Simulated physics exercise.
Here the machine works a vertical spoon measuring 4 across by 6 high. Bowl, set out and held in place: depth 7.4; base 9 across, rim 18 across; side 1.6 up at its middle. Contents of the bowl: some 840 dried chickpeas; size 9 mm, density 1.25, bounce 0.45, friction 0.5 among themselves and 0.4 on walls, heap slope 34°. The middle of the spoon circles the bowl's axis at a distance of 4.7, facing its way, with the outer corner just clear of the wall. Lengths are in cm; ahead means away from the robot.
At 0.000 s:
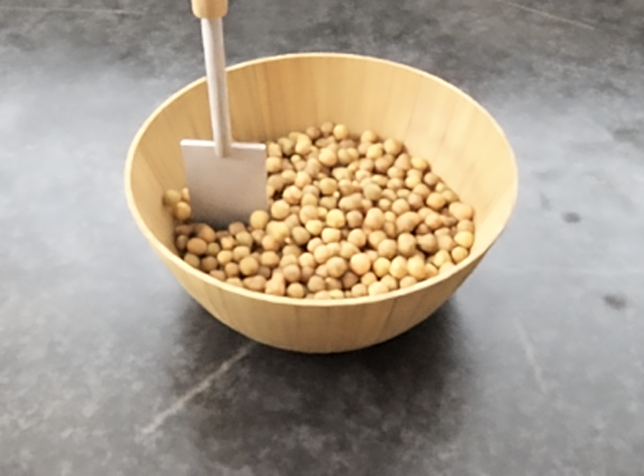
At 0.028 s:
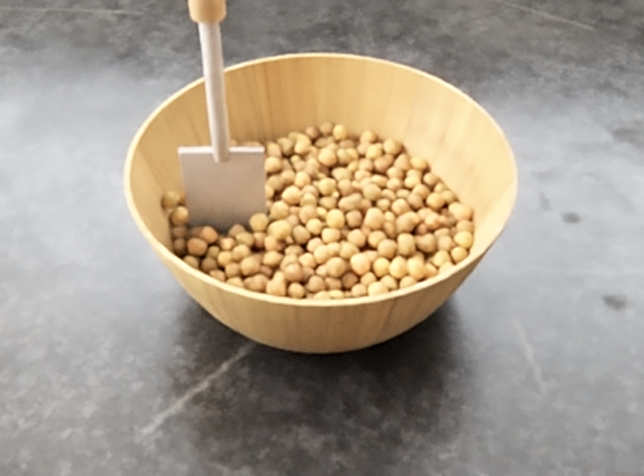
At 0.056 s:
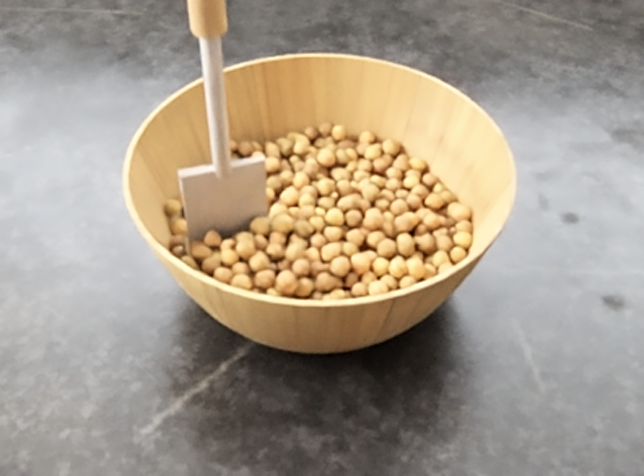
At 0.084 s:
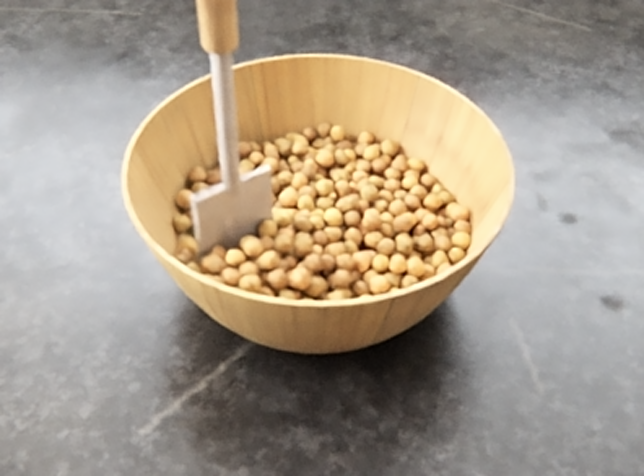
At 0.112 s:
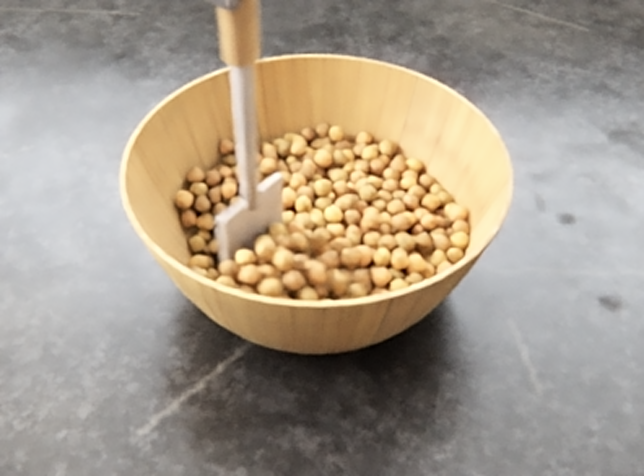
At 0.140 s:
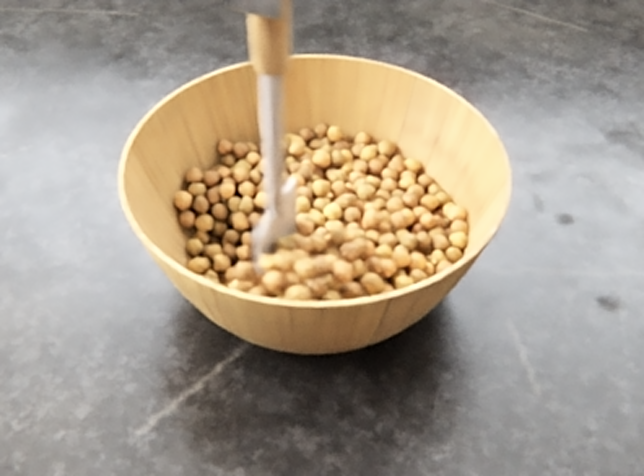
On a mottled grey surface, a small flat spatula with a wooden handle swept from the left side of a wooden bowl toward the front, turning as it pushed through the chickpeas and heaped some ahead of it.
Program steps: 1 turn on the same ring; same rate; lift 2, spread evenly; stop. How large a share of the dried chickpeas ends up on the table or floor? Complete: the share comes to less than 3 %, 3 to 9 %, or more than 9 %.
The share comes to between 3 and 9 %.
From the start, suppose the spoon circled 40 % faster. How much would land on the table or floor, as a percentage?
Then roughly 15 per cent.
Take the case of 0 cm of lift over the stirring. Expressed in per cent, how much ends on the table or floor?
Estimate: Close to 10 %.
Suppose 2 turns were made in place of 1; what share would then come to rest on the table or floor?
I'd expect around 10 per cent.
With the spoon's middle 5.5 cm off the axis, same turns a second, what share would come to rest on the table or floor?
Close to 0 in a hundred then.
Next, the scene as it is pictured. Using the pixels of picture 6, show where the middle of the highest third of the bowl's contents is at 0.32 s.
Around pixel (401, 184).
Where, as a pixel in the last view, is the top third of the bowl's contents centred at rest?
Centre of top third: Approx. (269, 229).
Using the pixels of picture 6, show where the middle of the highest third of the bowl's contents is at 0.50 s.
Estimated centre: (268, 157).
After 0.32 s, 183° round, highest piece 9 above the table; 824 in the bowl, 2 on the table or floor, 10 in flight or on the tool.
After 0.50 s, 293° round, highest piece 9 above the table; 792 in the bowl, 23 on the table or floor, 21 in flight or on the tool.
After 0.79 s, 0° round, highest piece 7 above the table; 785 in the bowl, 51 on the table or floor.
After 1.49 s, 0° round, highest piece 7 above the table; 785 in the bowl, 51 on the table or floor.
At rest, 785 in the bowl, 51 on the table or floor. That is 6 % on the table or floor.
